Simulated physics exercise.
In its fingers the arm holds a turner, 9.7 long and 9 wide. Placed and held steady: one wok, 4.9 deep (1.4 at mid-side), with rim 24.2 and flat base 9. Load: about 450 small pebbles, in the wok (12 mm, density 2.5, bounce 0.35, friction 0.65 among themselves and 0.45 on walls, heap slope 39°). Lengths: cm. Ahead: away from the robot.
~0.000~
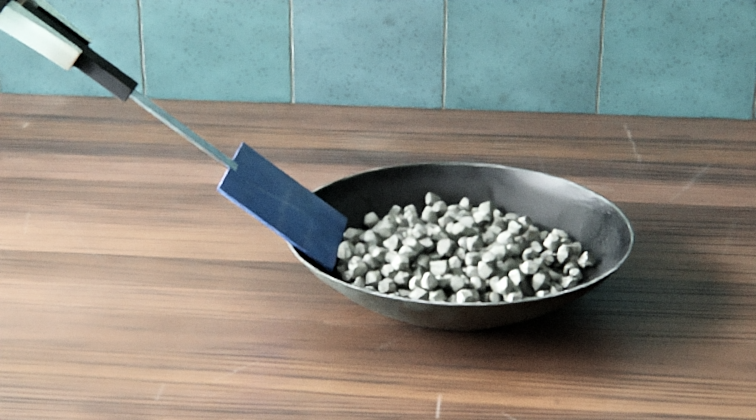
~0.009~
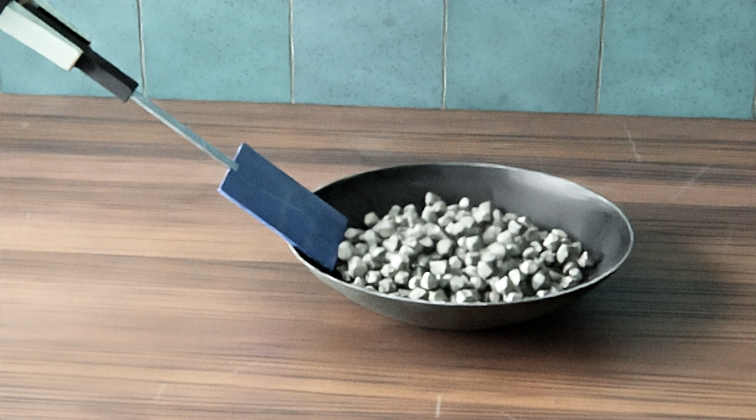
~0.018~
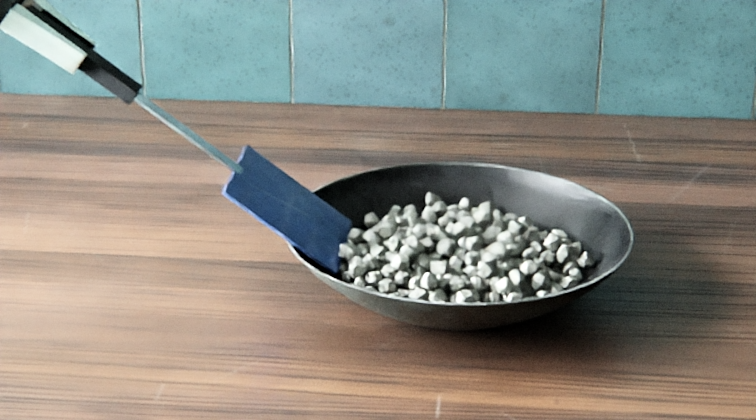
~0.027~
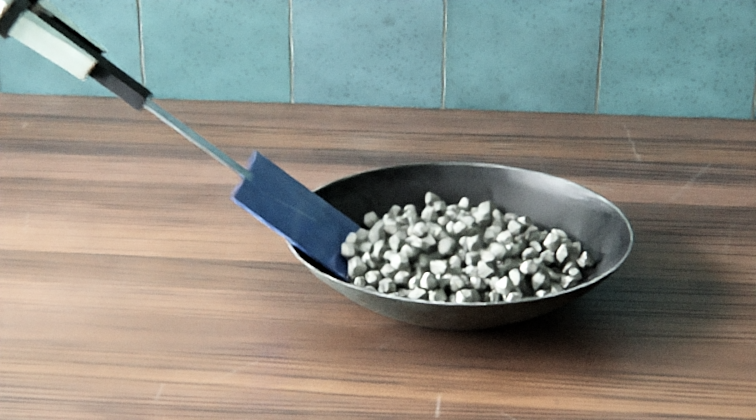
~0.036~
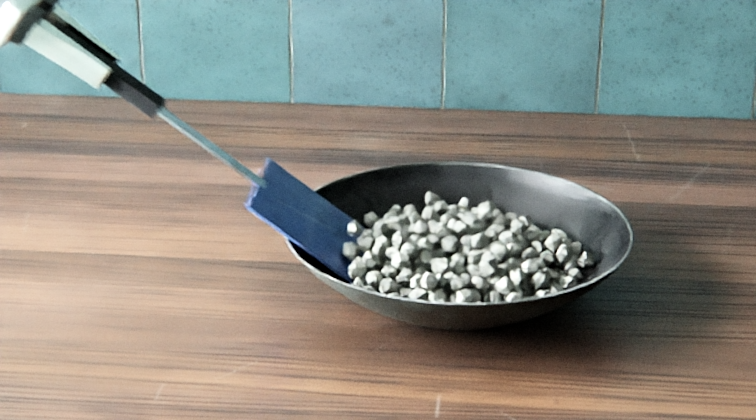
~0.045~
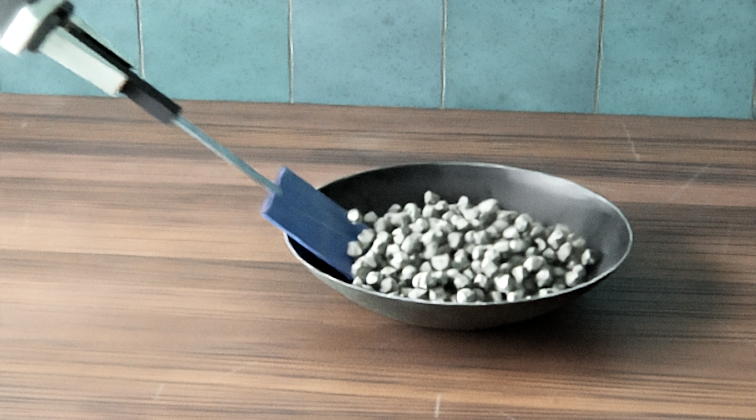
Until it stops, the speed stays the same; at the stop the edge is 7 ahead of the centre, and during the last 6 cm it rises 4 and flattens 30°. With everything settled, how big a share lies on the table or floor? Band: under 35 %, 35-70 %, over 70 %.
35-70 %.
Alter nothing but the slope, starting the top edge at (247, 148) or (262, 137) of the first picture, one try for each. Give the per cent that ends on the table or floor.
About 55 and 50 per cent.
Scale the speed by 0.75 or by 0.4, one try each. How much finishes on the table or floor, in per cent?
Close to 45 and 25 percent respectively.
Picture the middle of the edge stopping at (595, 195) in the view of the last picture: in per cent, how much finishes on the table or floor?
Around 65 percent.
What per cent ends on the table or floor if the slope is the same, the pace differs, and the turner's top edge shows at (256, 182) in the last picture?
40 %.
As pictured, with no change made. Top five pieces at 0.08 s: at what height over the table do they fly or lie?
7 cm.
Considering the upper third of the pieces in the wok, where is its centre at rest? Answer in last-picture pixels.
It is centred around (564, 250).
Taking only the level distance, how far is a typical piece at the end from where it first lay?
Distance: Near 11 cm.
By 0.08 s, sloping 37°, highest piece 8 above the table; 447 in the wok.
By 0.11 s, sloping 29°, highest piece 9 above the table; 431 in the wok, 16 on the blade or in flight.
By 0.32 s, sloping 7°, highest piece 18 above the table; 219 in the wok, 117 on the table or floor, 111 on the blade or in flight.
By 1.38 s, sloping 7°, highest piece 6 above the table; 228 on the table or floor, 219 in the wok.
Final count, 228 on the table or floor, 219 in the wok. That is 51 % on the table or floor.
